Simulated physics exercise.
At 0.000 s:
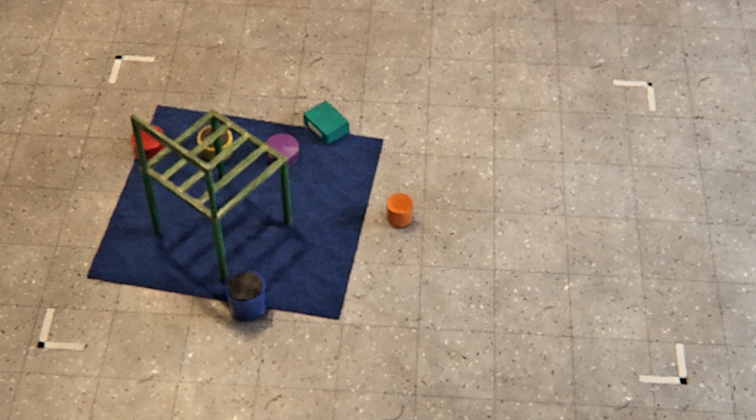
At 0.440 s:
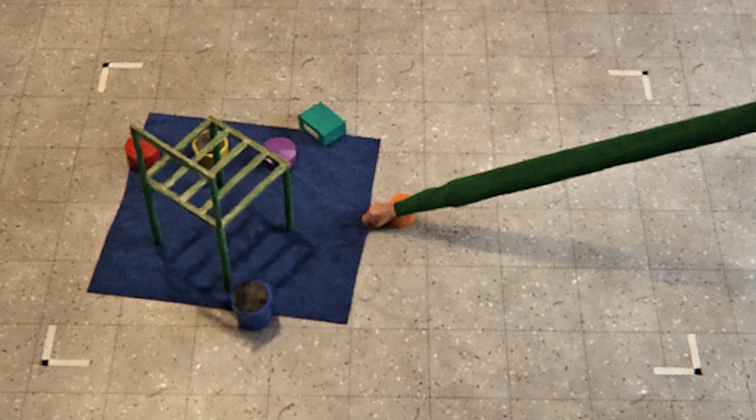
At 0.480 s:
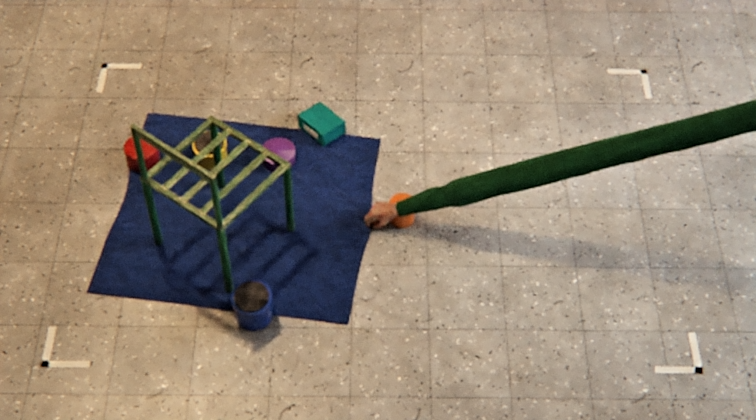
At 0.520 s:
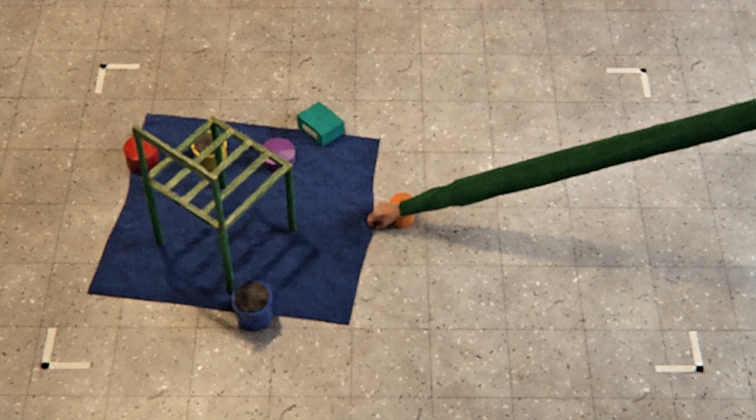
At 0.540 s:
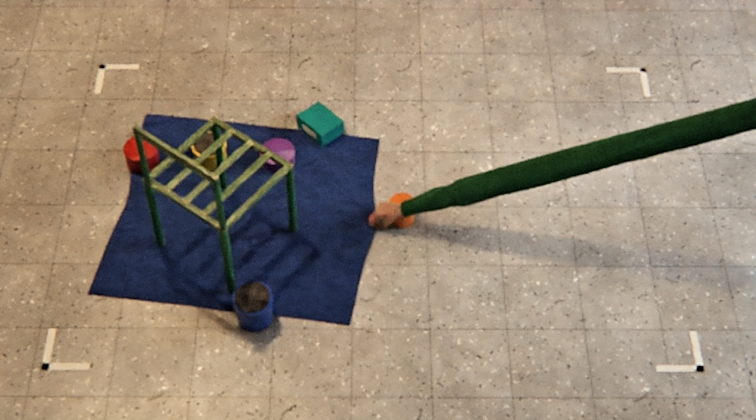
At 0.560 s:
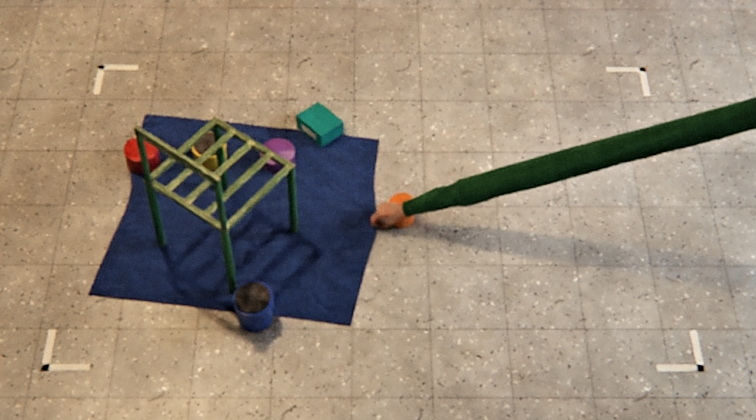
Utility-room floor with a green chair, tubs, pots and a carton around a blue mat, a green-sleeved arm gripping its right edge, barely moving.
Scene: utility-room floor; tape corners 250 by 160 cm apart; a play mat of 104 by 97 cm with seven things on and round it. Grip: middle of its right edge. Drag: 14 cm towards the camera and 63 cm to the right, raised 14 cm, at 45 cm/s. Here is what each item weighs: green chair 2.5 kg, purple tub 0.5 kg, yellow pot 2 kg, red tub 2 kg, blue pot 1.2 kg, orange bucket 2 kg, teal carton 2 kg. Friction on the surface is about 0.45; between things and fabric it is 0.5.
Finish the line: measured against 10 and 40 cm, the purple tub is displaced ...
... a large distance.
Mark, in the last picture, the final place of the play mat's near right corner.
It settles at roughly (508, 347).
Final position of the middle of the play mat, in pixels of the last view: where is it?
Its centre lands at about (397, 237).
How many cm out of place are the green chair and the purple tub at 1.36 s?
Roughly: Green chair 30 cm and purple tub 35 cm.
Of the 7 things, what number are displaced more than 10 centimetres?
7 of them.
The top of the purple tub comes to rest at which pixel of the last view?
You'll find it ending up somewhere near (415, 195).
After 1.0 s, middle of the play mat at (293, 215); purple tub 19 cm off its start, green chair 21 cm off its start, red tub 19 cm off its start.
After 1.4 s, middle of the play mat at (335, 212); purple tub 37 cm off its start, red tub 38 cm off its start, yellow pot 37 cm off its start.
After 1.8 s, middle of the play mat at (377, 231); purple tub 52 cm off its start at (391, 187), red tub 57 cm off its start at (261, 189), yellow pot 52 cm off its start at (322, 177).
After 2.2 s, middle of the play mat at (396, 236); purple tub 64 cm off its start, red tub 65 cm off its start, yellow pot 64 cm off its start.
After 2.8 s, middle of the play mat at (397, 237); purple tub 63 cm off its start at (415, 195), red tub 65 cm off its start at (280, 194), yellow pot 64 cm off its start at (350, 183), teal carton 39 cm off its start at (404, 144).
